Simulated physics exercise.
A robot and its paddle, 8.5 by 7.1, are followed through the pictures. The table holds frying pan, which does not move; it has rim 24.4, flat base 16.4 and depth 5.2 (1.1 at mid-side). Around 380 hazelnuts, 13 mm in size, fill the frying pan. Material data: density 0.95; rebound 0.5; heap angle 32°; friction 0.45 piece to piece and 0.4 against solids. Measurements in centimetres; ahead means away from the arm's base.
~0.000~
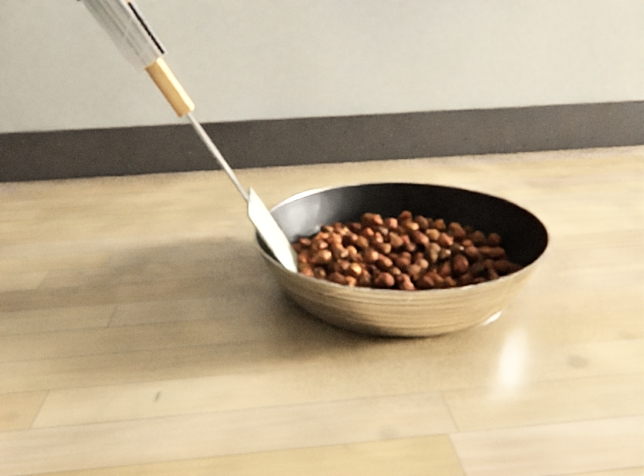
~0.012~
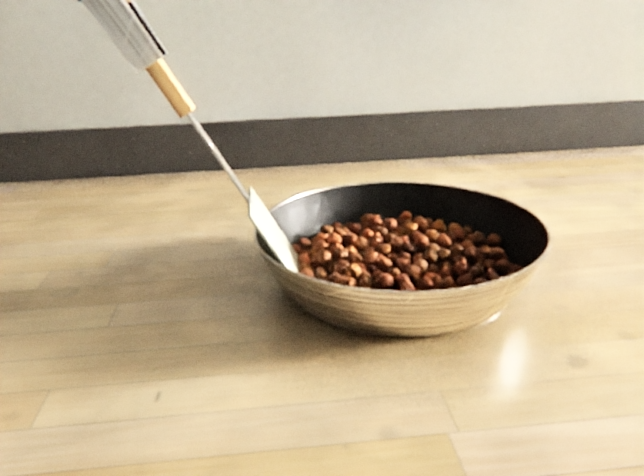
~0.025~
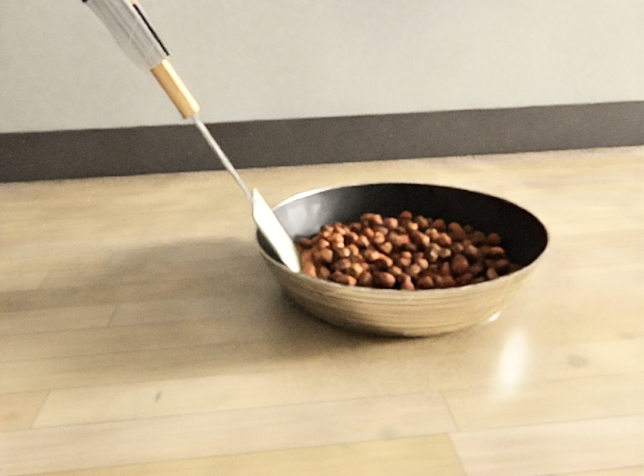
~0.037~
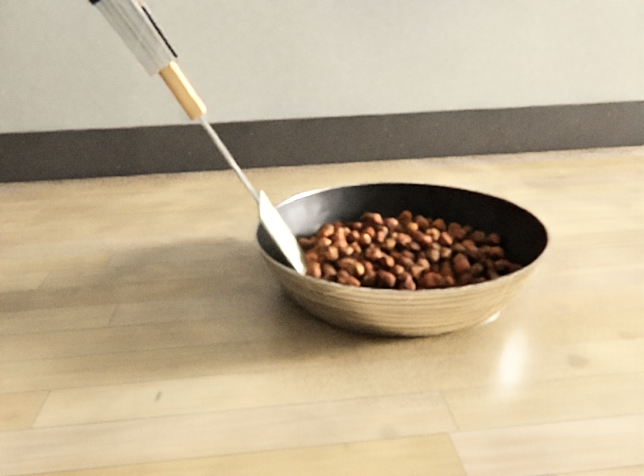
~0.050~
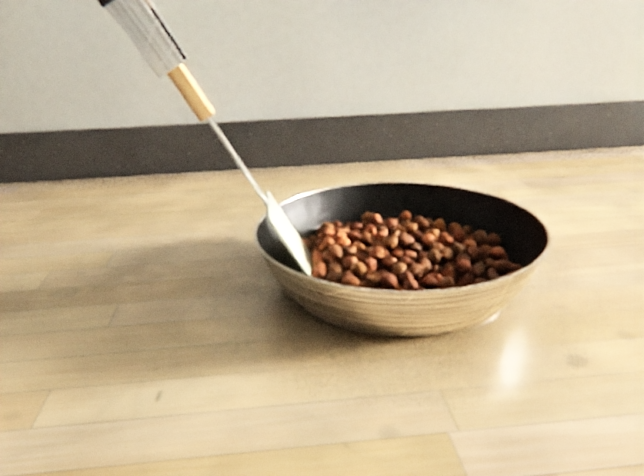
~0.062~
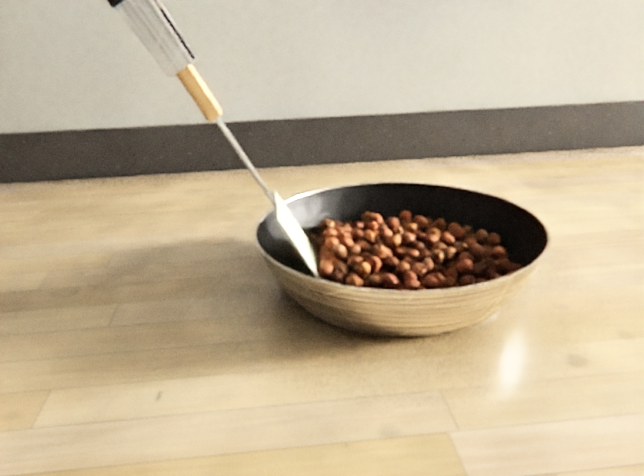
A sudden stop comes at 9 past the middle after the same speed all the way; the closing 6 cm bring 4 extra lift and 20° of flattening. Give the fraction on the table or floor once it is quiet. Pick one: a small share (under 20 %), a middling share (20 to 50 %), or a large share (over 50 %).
A small share.
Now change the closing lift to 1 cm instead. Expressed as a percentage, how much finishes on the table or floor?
Some 5 in a hundred.
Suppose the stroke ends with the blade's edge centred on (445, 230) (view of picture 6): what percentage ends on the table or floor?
Estimate: Approx. 0 %.
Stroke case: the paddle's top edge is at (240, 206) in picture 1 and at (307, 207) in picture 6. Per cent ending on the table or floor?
About 30 per cent.
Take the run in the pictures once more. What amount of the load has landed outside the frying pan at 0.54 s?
Some 10 per cent of the load.
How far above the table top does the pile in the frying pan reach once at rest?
Roughly 6.0 centimetres.
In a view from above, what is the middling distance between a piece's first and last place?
The value is roughly 2 cm.
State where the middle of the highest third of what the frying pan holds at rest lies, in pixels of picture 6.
Pixel estimate: About (472, 243).
After 0.17 s, sloping 61°, highest piece 5 above the table; 380 in the frying pan.
After 0.29 s, sloping 54°, highest piece 7 above the table; 380 in the frying pan.
After 0.54 s, sloping 41°, highest piece 11 above the table; 336 in the frying pan, 33 on the table or floor, 11 on the blade or in flight.
After 1.59 s, sloping 41°, highest piece 6 above the table; 336 in the frying pan, 44 on the table or floor.
In the end, 336 in the frying pan, 44 on the table or floor. That is 12 % on the table or floor.
